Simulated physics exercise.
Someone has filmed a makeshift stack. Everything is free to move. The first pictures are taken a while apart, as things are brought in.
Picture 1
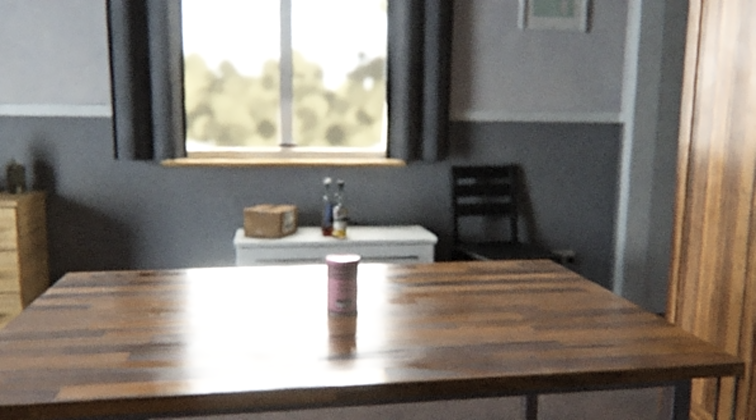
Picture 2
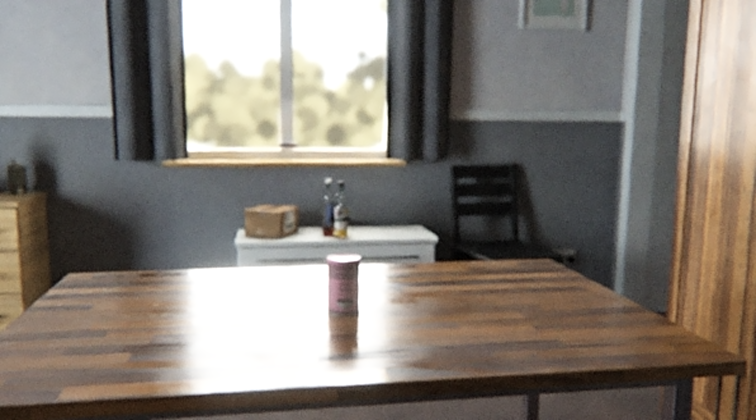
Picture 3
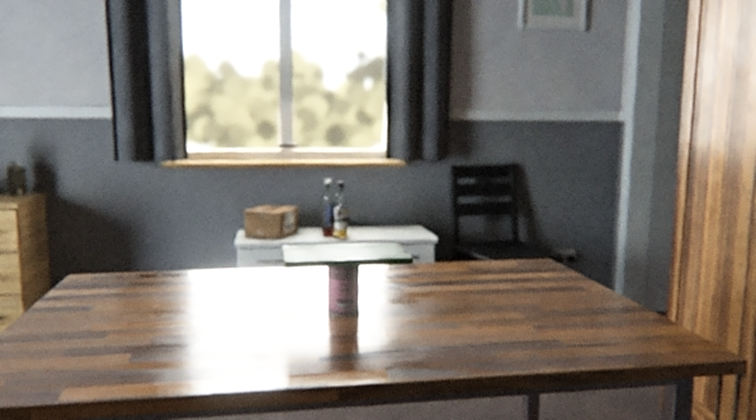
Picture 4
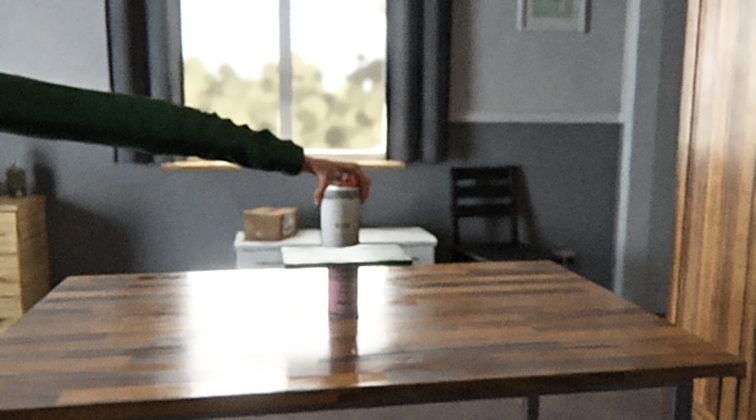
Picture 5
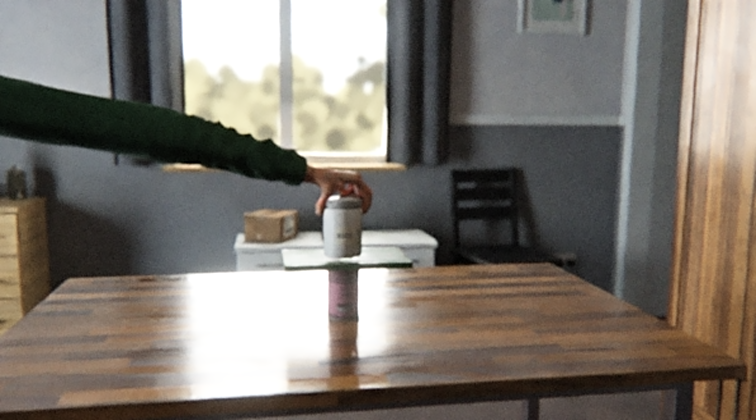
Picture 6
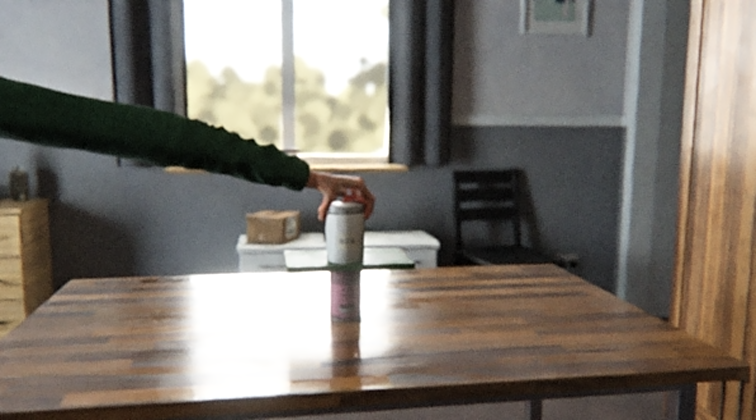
A hand lowers a white jar onto the green board atop the pink can.
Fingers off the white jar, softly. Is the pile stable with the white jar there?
Here the stack keeps its balance.
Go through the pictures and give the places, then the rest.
In the first picture, the last thing is not in view yet.
In the second picture, the last thing is not in view yet.
In the third picture, the last thing is not in view yet; green board (345, 254).
In the fourth picture, on its way; white jar (341, 216); green board (345, 256).
In the fifth picture, on its way; white jar (343, 227); green board (345, 258).
In the sixth picture, in place under the hand; white jar (345, 232); green board (347, 259).
Then, 0.60 s past the last view, nothing moves.
Then, 1.30 s past the last view, white jar resting near (345, 233).
Finally, all 3 still in place. Final places as the last picture's camera would see them, white jar near (345, 233). The stack holds.
